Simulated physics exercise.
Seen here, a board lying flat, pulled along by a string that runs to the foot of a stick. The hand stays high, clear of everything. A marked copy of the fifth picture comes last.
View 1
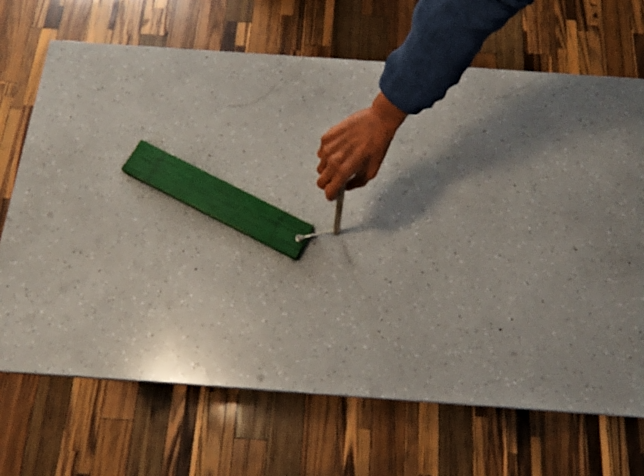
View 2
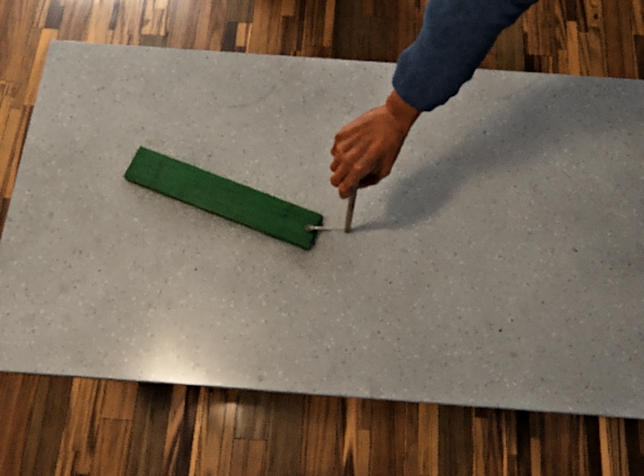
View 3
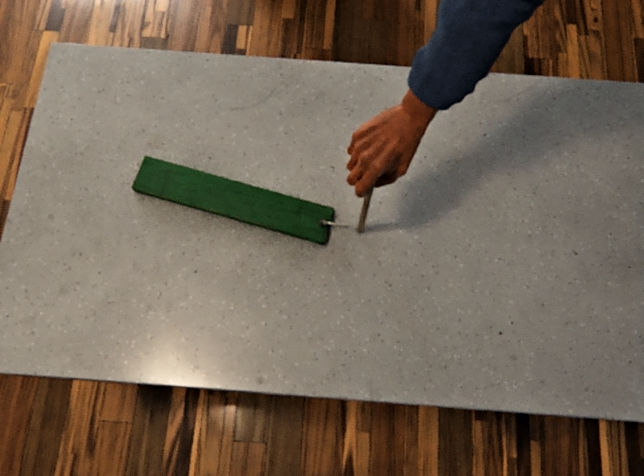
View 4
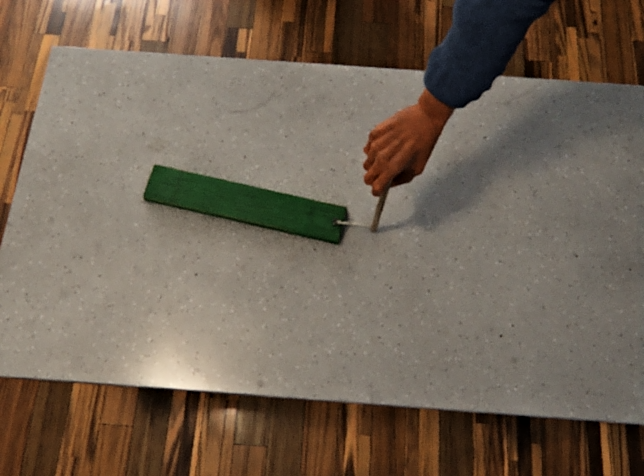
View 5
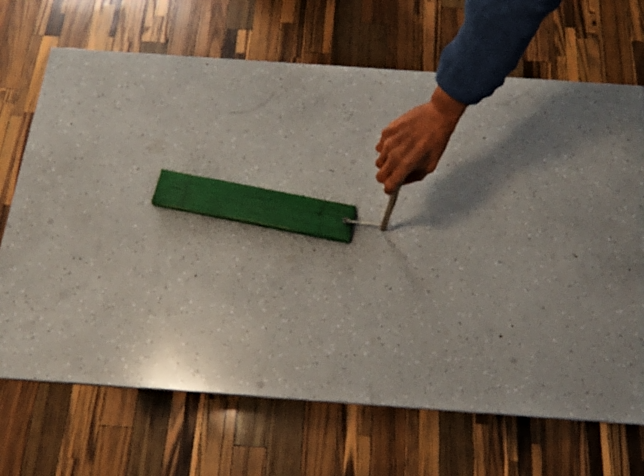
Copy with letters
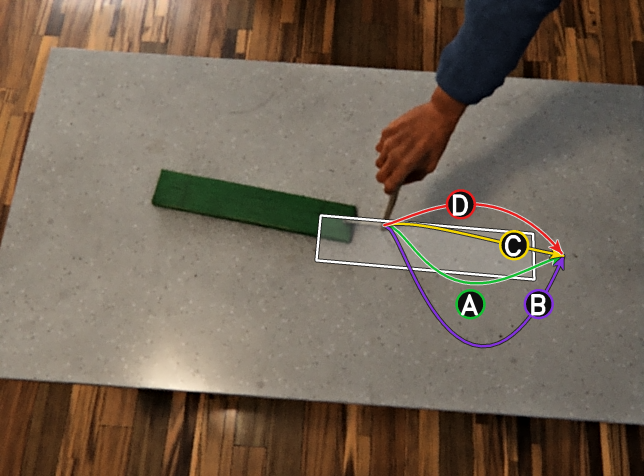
On a gray speckled tabletop, a hand holding a thin stick pulled a flat green board slowly to the right by a short string, and the slanted board swung a little closer to level.
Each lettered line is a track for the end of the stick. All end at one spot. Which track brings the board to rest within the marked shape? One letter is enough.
A.
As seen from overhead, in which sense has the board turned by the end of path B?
It turns anticlockwise.
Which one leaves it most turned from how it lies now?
B.
On the marked copy, A from (384, 225) via (463, 282) to (564, 256); B from (384, 225) via (473, 345) to (564, 256); C from (384, 225) via (473, 236) to (564, 256); D from (384, 225) via (477, 204) to (562, 254); the outline at (426, 247).
Taking A. A third of the way, foot of the stick (437, 272), middle of the board (311, 224).
Two thirds of the way, foot of the stick (506, 279), middle of the board (373, 244).
When it is over, foot of the stick (563, 256), middle of the board (428, 247); it lies in the outline.
As for the rest, B leaves its middle at (431, 271); C leaves its middle at (429, 232); D leaves its middle at (432, 220).
